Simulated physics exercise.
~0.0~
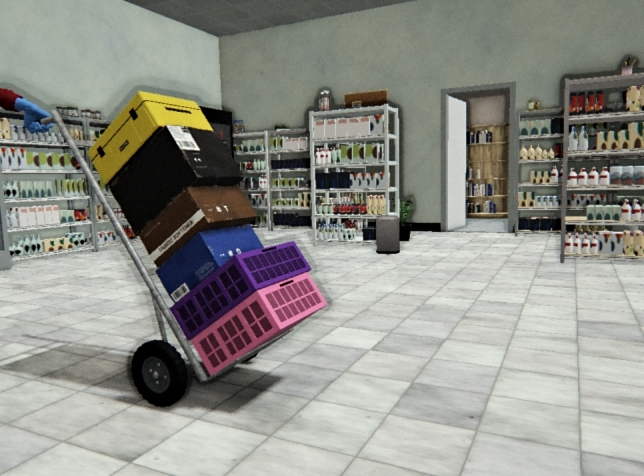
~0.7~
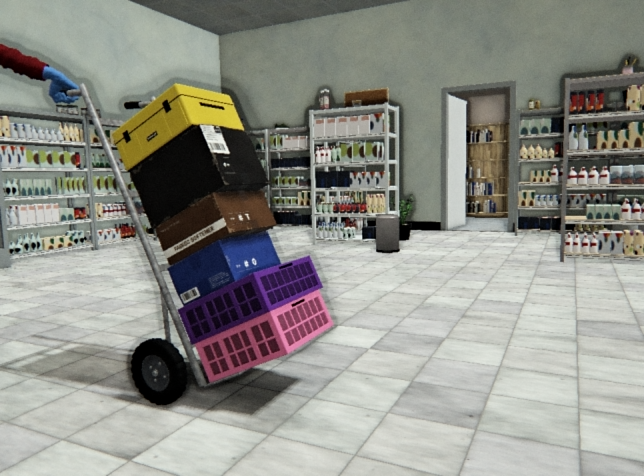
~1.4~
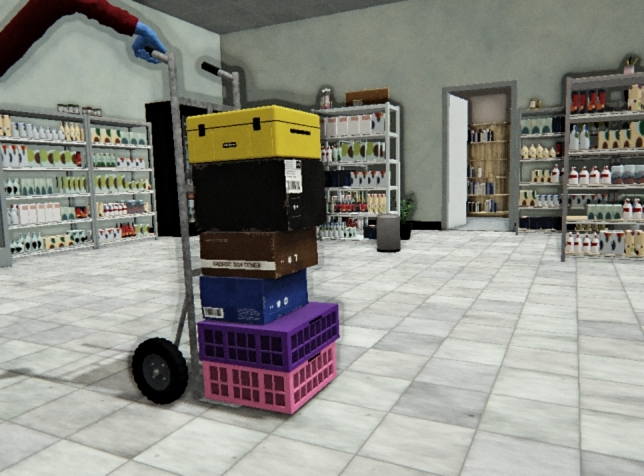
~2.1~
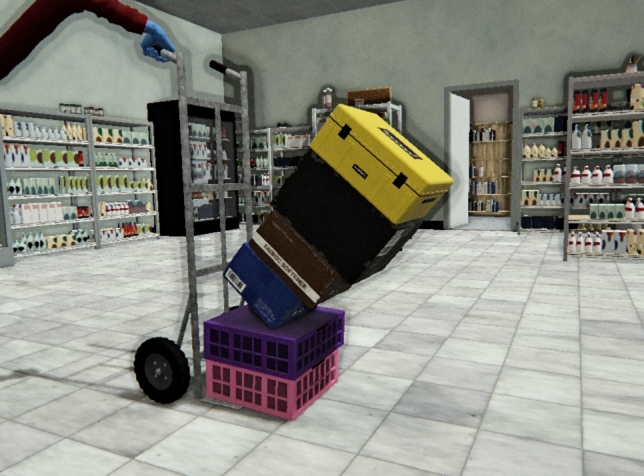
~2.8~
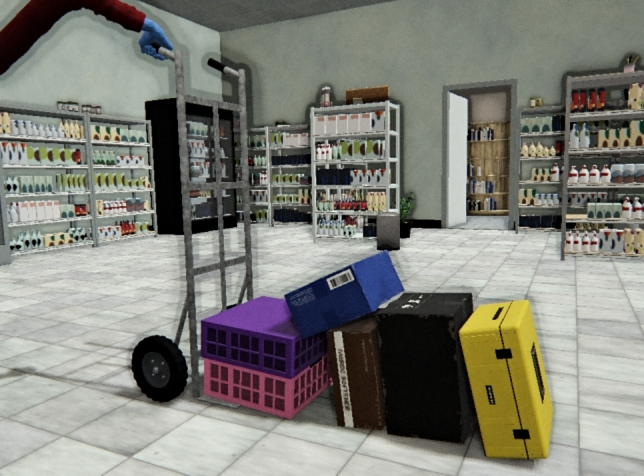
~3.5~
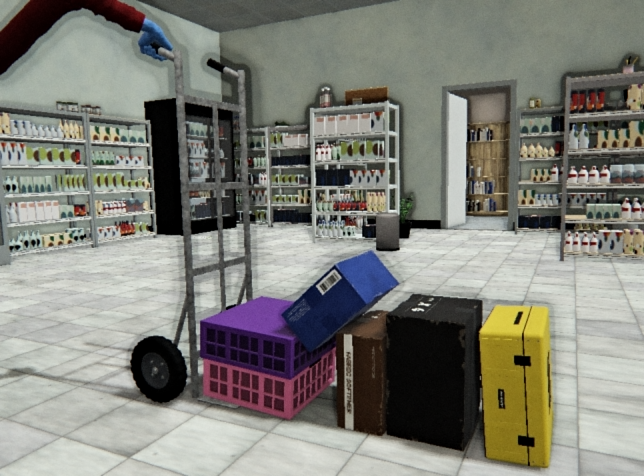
In a tiled storeroom lined with shelves of bottles, a red-sleeved arm with a blue glove holds a tilted hand truck stacked with two crates, a blue box, brown and black parcels, and a yellow toolbox. The arm swings the truck upright, and the stack swings with it. As the truck stops, the upper load keeps going and topples to the right. The toolbox and both parcels drop to the floor, landing tipped over in a row. The blue box rolls over and ends leaning across the purple crate and brown parcel, while the purple crate still stands on the pink one.
